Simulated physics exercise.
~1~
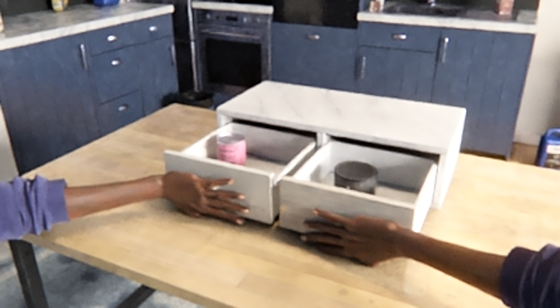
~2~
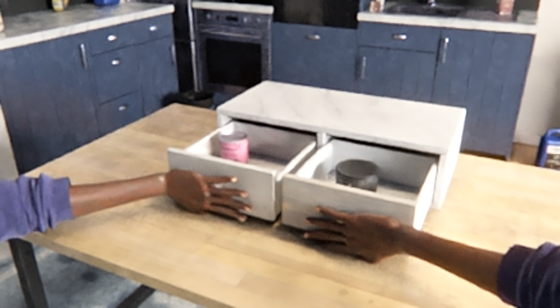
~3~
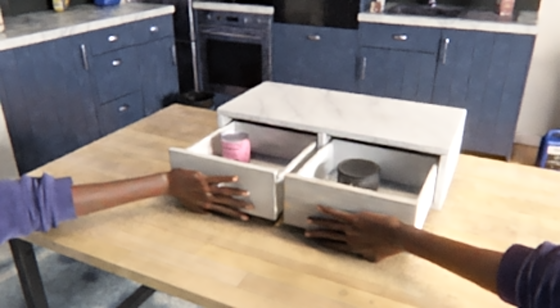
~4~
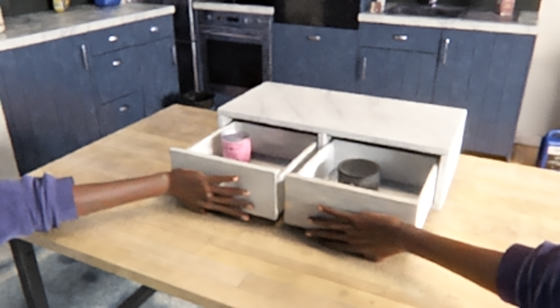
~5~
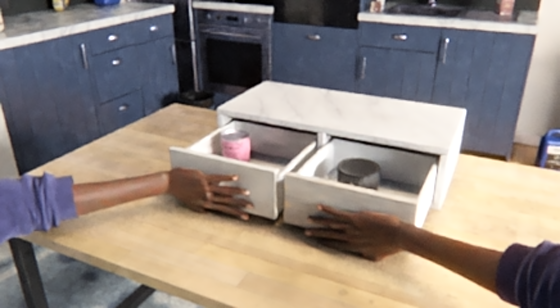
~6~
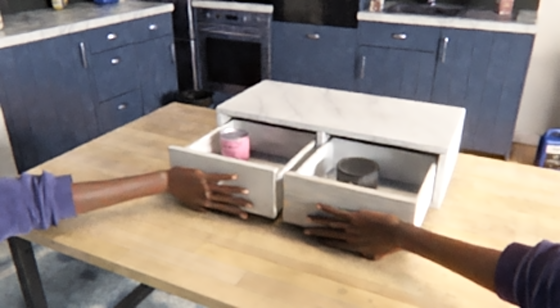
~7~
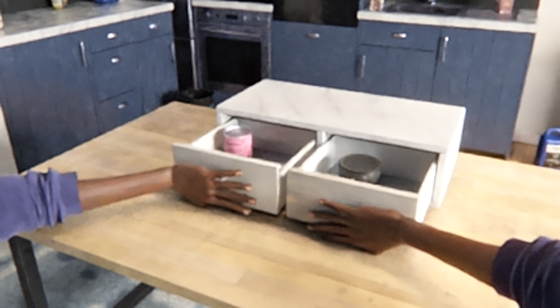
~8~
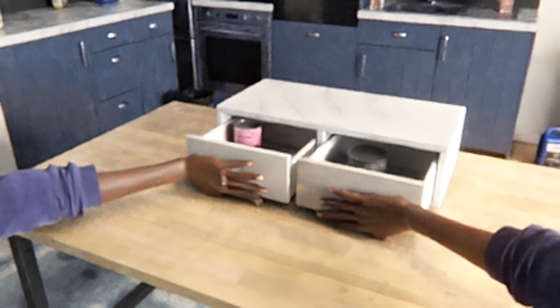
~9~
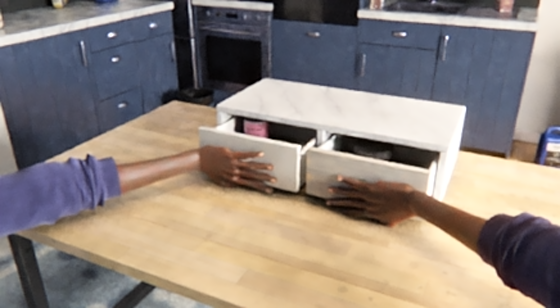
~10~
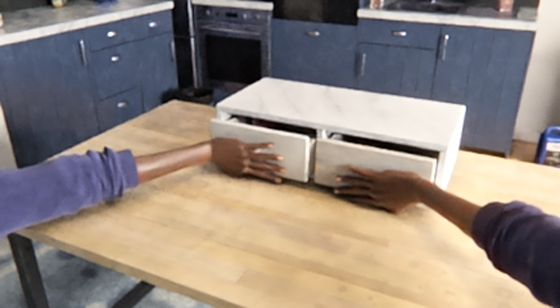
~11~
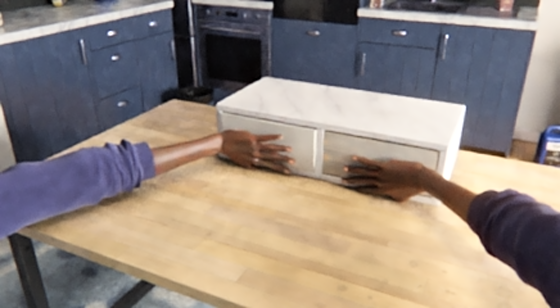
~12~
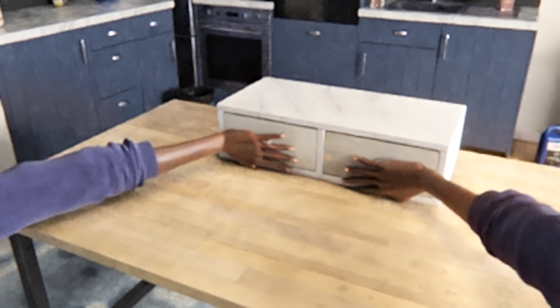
Two open drawers, the left holding a pink tin and the right a dark tub, stayed still under a person's hands on a small white chest, then slid in together, hiding both containers, until they were fully shut.
